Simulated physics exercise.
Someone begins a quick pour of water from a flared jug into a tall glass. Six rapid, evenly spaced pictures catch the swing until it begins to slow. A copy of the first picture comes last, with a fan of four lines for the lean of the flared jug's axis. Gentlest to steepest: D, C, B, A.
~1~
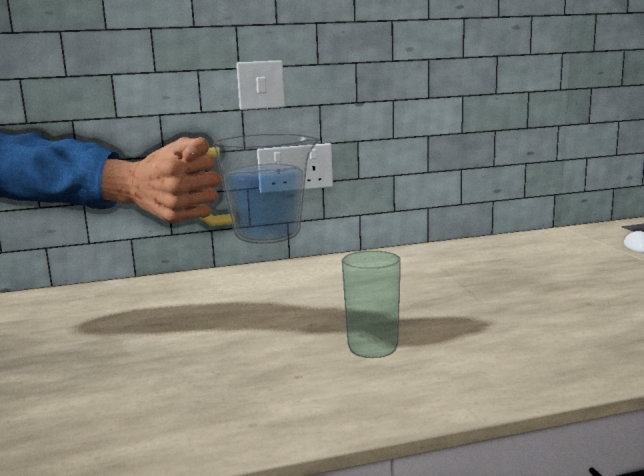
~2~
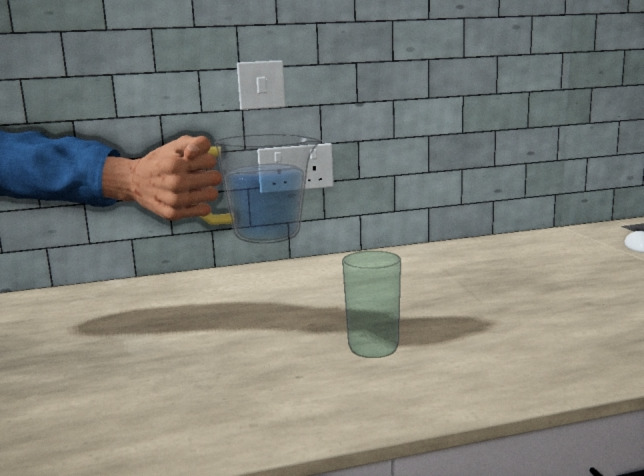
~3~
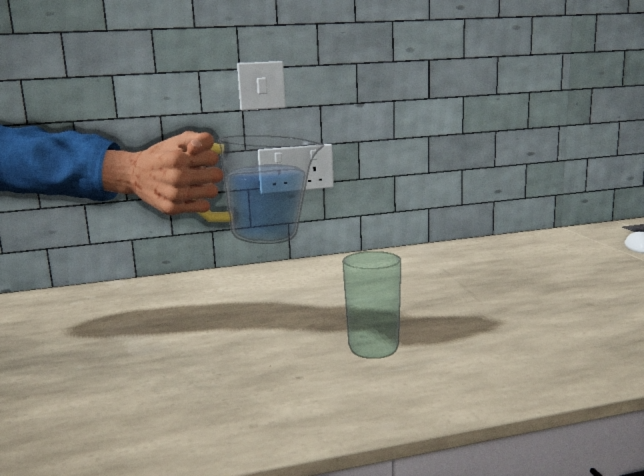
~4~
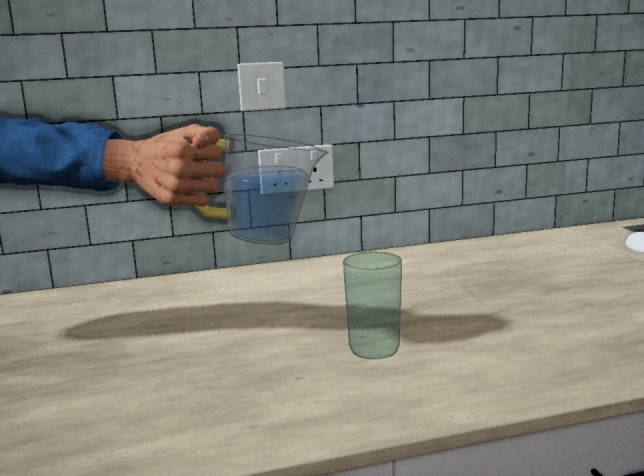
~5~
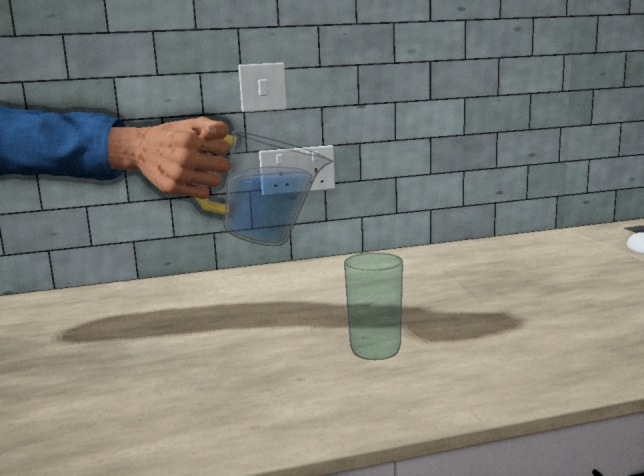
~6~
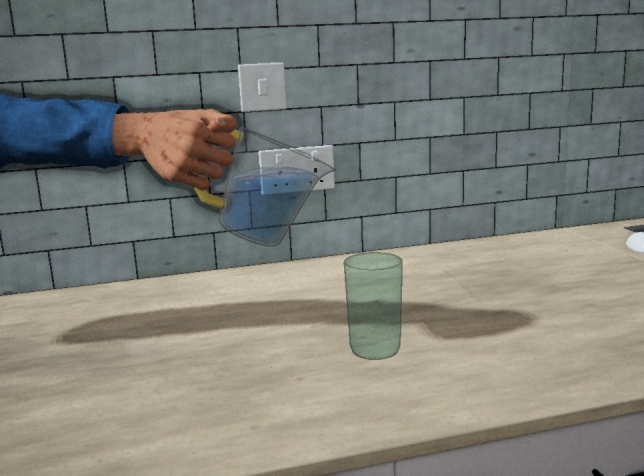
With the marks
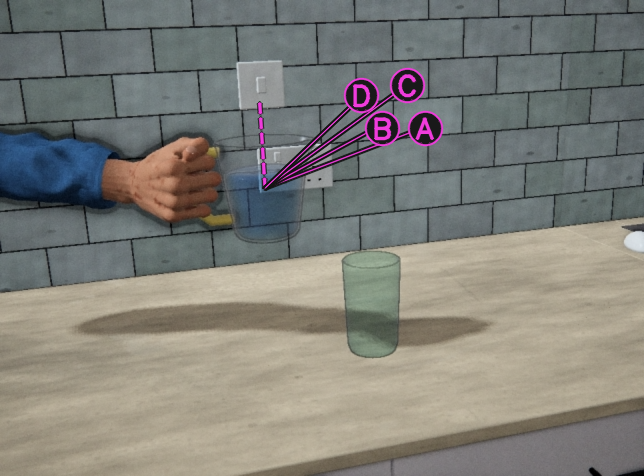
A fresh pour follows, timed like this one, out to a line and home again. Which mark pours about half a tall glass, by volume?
The best line is B.
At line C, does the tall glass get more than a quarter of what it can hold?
Yes, it does.
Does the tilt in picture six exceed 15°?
Yes.
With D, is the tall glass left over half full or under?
Under half.
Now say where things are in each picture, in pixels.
In the first frame, upright, lip at (318, 139); rim of the tall glass round (371, 259); nothing has left yet.
In the second frame, upright, lip at (320, 140); nothing has left yet.
In the third frame, tipped about 5°, lip at (323, 144); nothing has left yet.
In the fourth frame, tipped about 11°, lip at (327, 151); nothing has left yet.
In the fifth frame, tipped about 18°, lip at (332, 160); nothing has left yet.
In the sixth frame, tipped about 26°, lip at (334, 169); nothing has left yet.
On the marked copy, A at (409, 132); B at (365, 133); C at (393, 94); D at (349, 107).
Choosing A, the tall glass ends with about 67 % of what it can hold.
Choosing B, the tall glass ends with about 51 % of what it can hold.
Choosing C, the tall glass ends with about 35 % of what it can hold.
Choosing D, the tall glass ends with about 21 % of what it can hold.
